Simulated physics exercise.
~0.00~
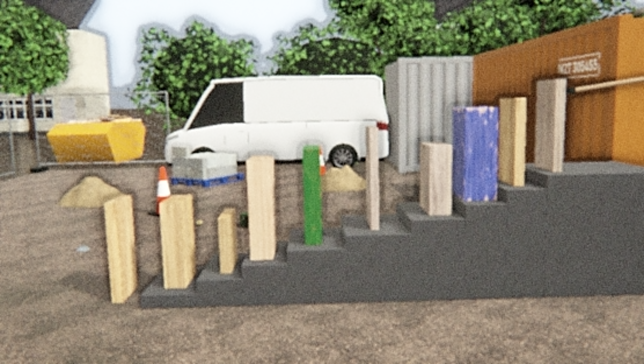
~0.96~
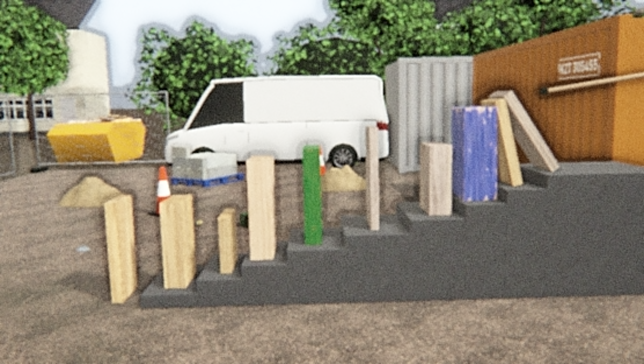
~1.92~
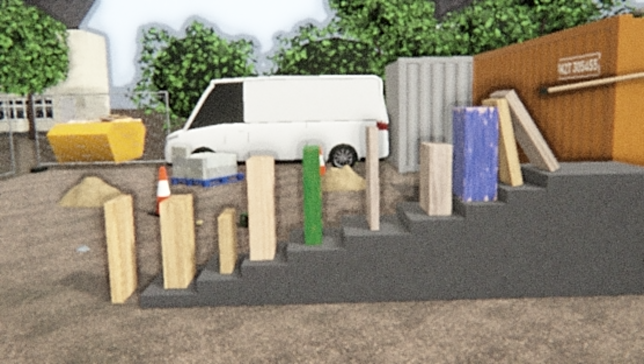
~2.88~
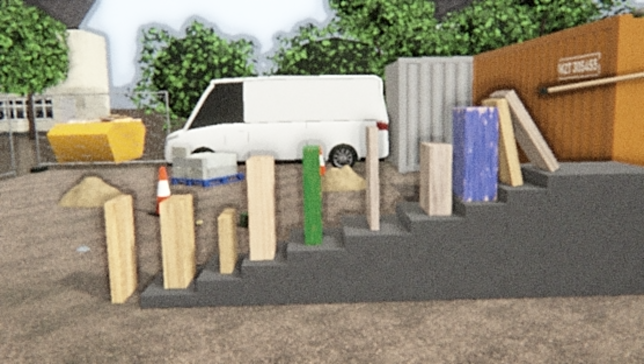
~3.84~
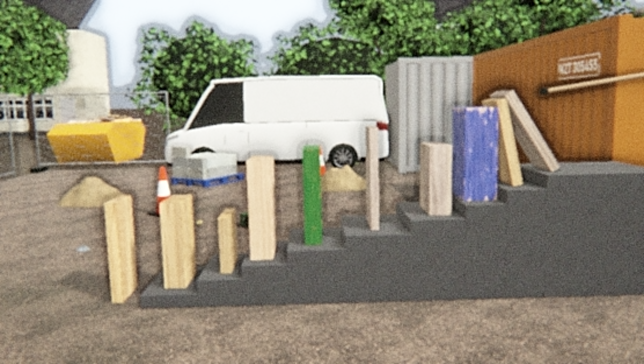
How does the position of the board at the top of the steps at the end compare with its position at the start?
At the start the board stands upright on the top of the steps, and at the end it is leaning to the left against the next board.
